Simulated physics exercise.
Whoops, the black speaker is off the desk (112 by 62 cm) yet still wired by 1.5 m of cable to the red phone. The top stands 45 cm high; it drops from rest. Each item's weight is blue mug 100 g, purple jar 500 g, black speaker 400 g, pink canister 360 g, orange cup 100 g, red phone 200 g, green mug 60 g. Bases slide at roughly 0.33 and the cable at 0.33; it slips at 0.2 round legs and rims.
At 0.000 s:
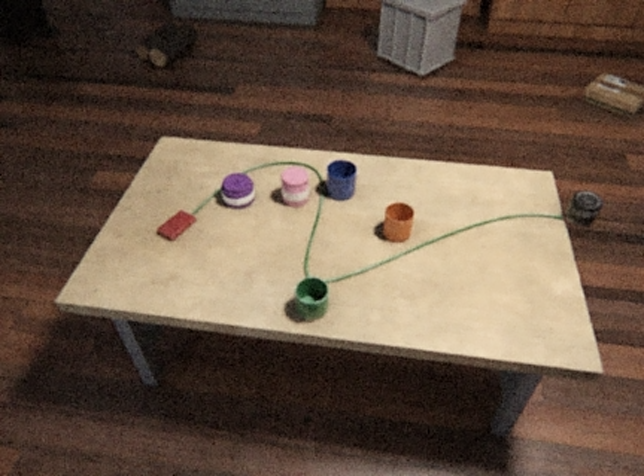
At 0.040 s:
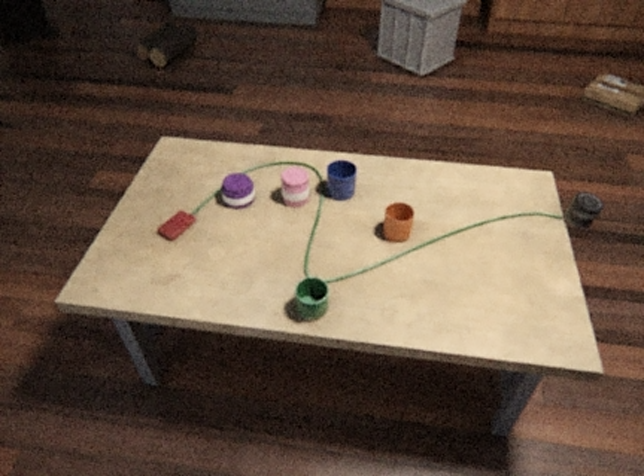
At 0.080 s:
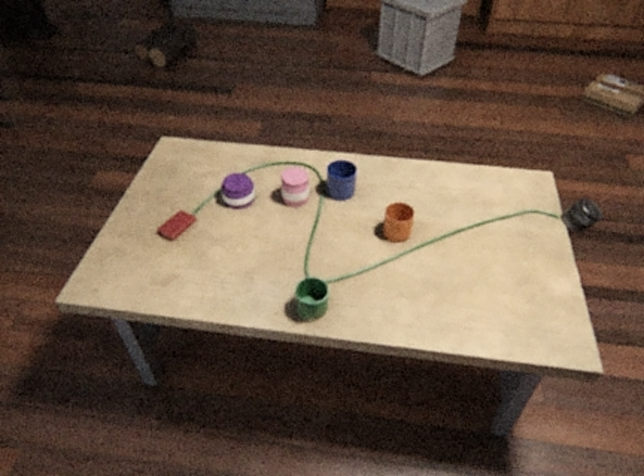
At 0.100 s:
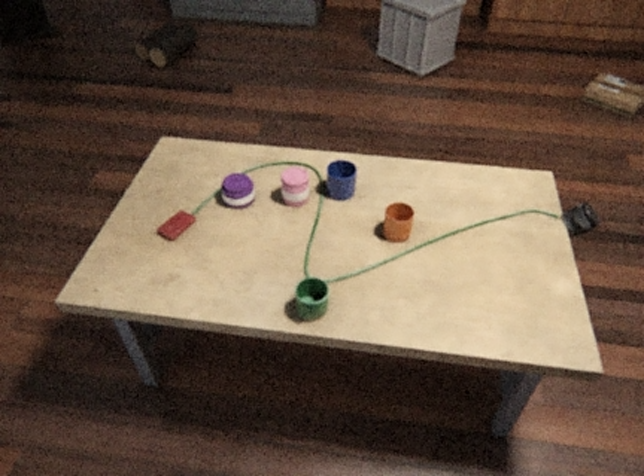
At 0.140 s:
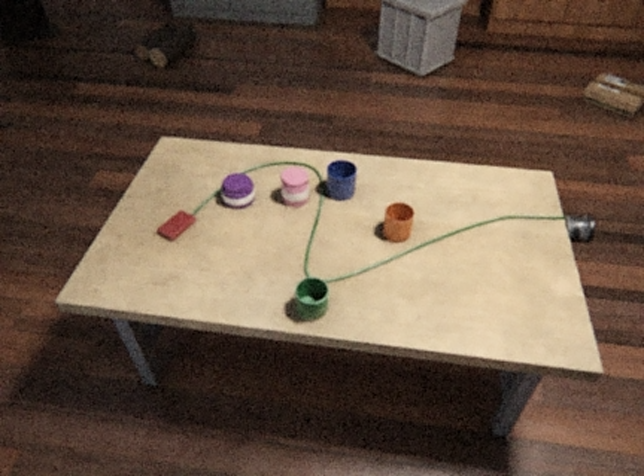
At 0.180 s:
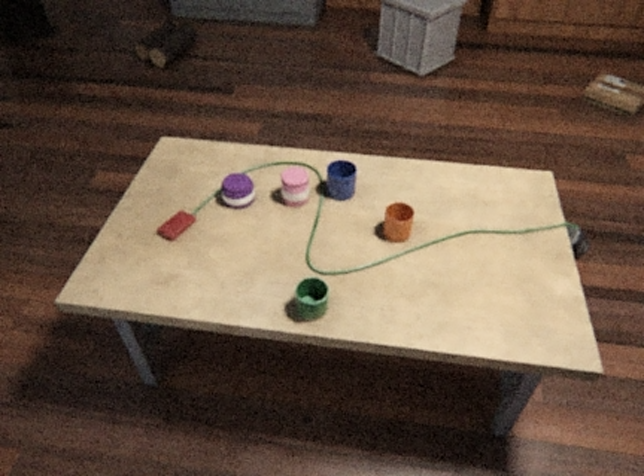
The video shows a small dark object tied to a green cable turning and sinking beside a table's right edge, while the cable shifts near the green mug; the jars, cups and red phone stay still.
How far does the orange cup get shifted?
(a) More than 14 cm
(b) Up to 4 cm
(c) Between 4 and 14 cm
b, up to 4 cm.
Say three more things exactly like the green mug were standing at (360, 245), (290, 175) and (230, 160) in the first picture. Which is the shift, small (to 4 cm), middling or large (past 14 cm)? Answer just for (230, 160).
At that spot the shift is slight.
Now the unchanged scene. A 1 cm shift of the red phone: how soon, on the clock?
Red phone: Never.
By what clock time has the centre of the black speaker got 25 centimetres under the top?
Close to 0.30 s.
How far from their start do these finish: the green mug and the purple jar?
Final offset from start: Green mug = 0 cm, purple jar = 0 cm.
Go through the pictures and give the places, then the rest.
In the first frame, shows, orange cup (400, 212); cable runs through (505, 218) (405, 253) (307, 257) (319, 175).
In the second frame, shows, black speaker (588, 201); cable runs through (505, 217) (307, 257).
In the third frame, shows, black speaker (582, 215); cable runs through (504, 217) (307, 257).
In the fourth frame, shows, black speaker (581, 219); cable runs through (504, 217) (307, 257).
In the fifth frame, shows, black speaker (578, 229); cable runs through (506, 217) (307, 257).
In the sixth frame, shows, orange cup (400, 212); cable runs through (531, 230) (419, 247) (307, 257) (319, 175).
At 0.4 s, the cable's tail end at (190, 216); orange cup 2 cm off its start, black speaker over the edge.
At 0.7 s, the cable's tail end at (190, 216); orange cup 2 cm off its start, black speaker over the edge.
At 0.9 s, the cable's tail end at (190, 216); orange cup 2 cm off its start at (405, 208), black speaker over the edge.
At 1.2 s, the cable's tail end at (190, 216); orange cup 2 cm off its start, black speaker over the edge.
At 2.4 s, the cable's tail end at (190, 216); orange cup 2 cm off its start at (405, 208), black speaker over the edge.
